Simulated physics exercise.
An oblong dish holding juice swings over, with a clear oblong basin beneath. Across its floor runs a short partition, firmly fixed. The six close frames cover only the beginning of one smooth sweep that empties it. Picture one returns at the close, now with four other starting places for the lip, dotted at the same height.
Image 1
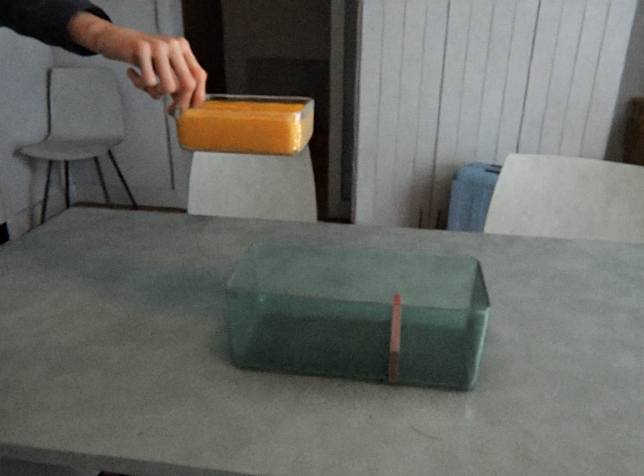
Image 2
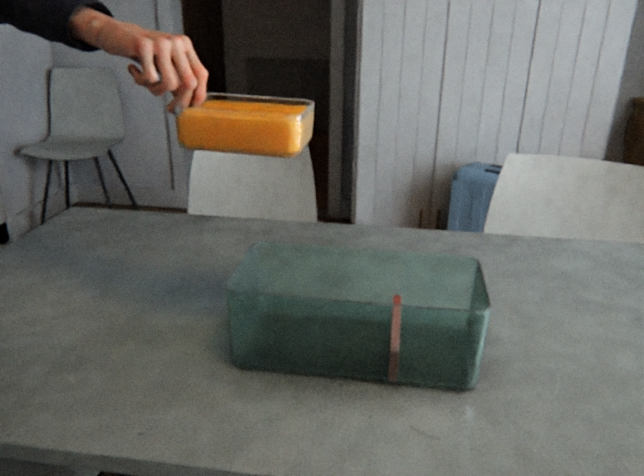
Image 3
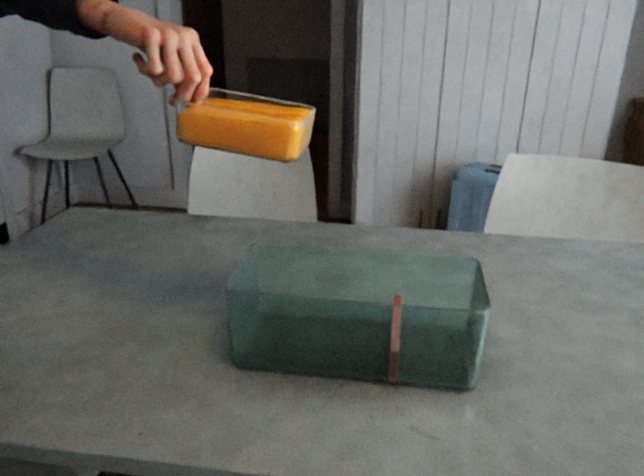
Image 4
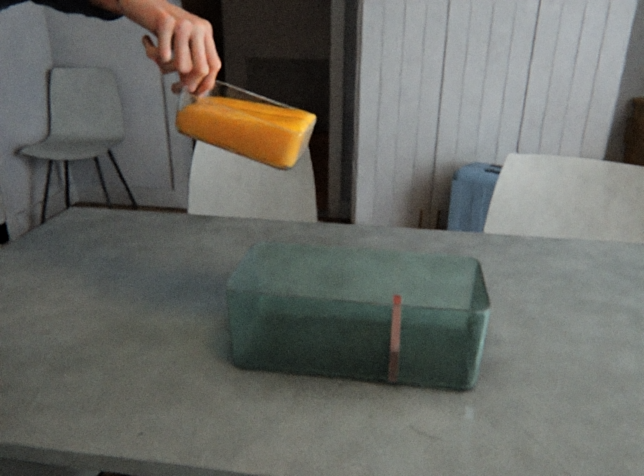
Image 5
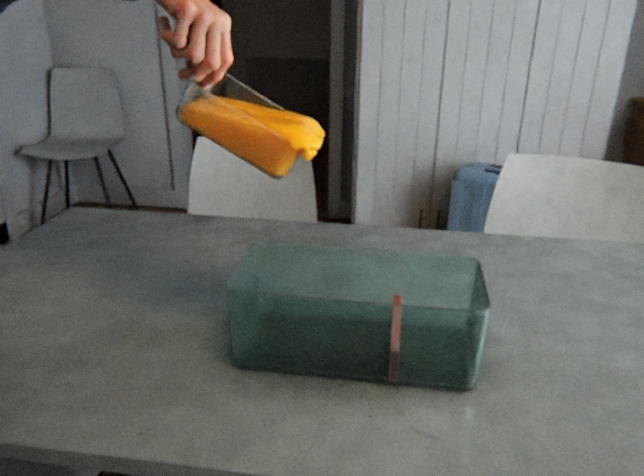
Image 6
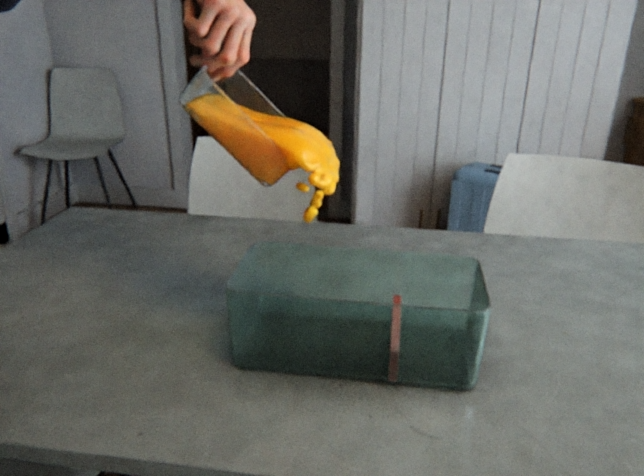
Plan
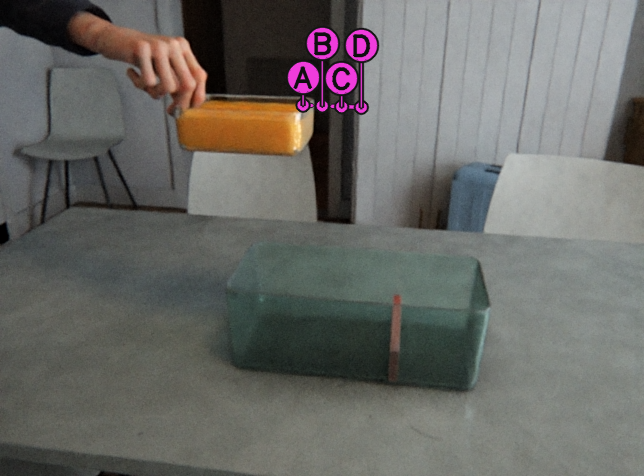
In the video, a hand holds a clear oblong dish of orange juice above a larger greenish basin with a short partition, then tilts it steadily to the right until juice slides over the lip and streams downward in blobs.
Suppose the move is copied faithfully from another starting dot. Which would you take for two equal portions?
Take C.
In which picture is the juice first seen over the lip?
In picture 4.
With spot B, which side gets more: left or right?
The left side.
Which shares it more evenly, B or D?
Here it is spot D.
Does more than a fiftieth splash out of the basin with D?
Yes, it does.
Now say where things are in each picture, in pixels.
In the first frame, upright, lip at (305, 105); basin from (234, 362) to (476, 386); top of the wall at (396, 320); nothing has left yet.
In the second frame, tipped about 2°, lip at (306, 107); nothing has left yet.
In the third frame, tipped about 8°, lip at (308, 114); nothing has left yet.
In the fourth frame, tipped about 17°, lip at (309, 124); juice is over the lip, down to (309, 124).
In the fifth frame, tipped about 30°, lip at (308, 137); juice is over the lip, down to (312, 151).
In the sixth frame, tipped about 44°, lip at (303, 152); juice is over the lip, down to (312, 211).
On the marked copy, A at (303, 105); B at (322, 105); C at (341, 106); D at (361, 107).
Choosing A, about 86 % ends left of the wall and 6 % right of it; 8 % is lost outside.
Choosing B, about 81 % ends left of the wall and 10 % right of it; 8 % is lost outside.
Choosing C, about 50 % ends left of the wall and 43 % right of it; 8 % is lost outside.
Choosing D, about 34 % ends left of the wall and 58 % right of it; 8 % is lost outside.
